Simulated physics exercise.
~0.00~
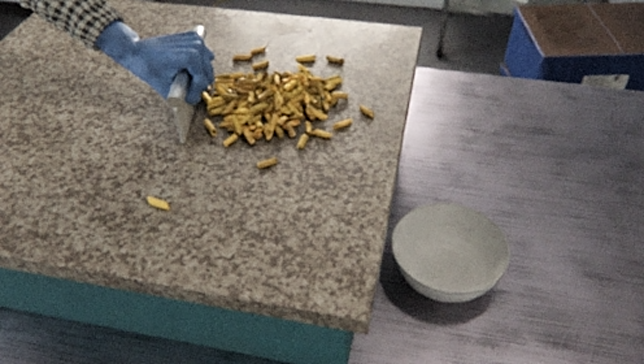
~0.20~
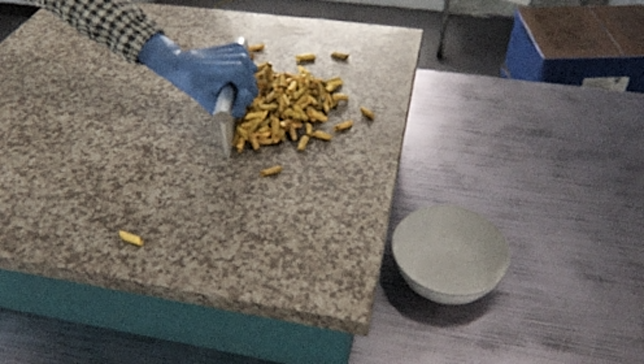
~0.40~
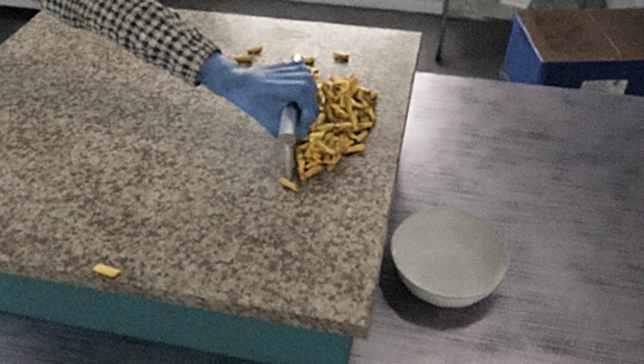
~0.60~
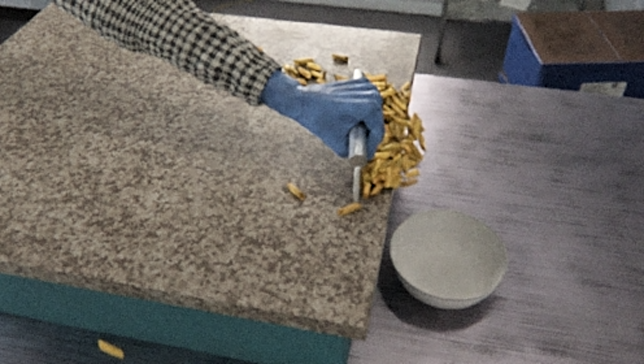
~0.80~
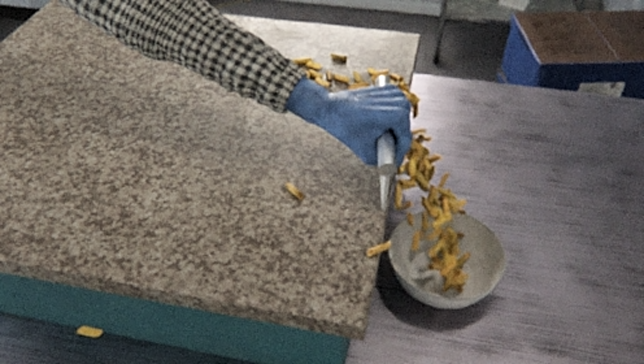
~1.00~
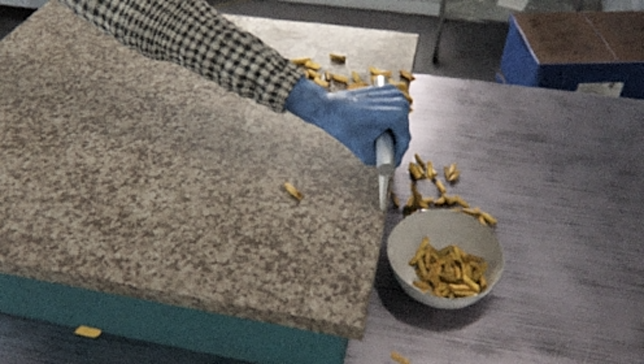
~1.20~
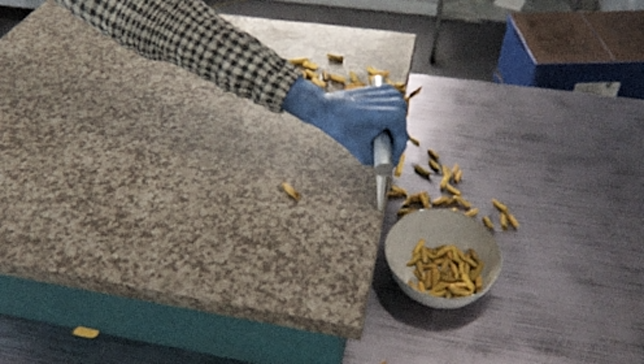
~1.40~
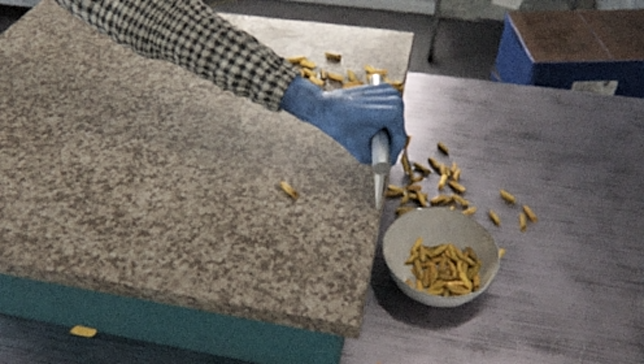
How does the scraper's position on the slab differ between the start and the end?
At the start the scraper is toward the far left part of the slab, to the left of the pasta pile. At the end it is held at the slab's right edge, close to the white bowl.
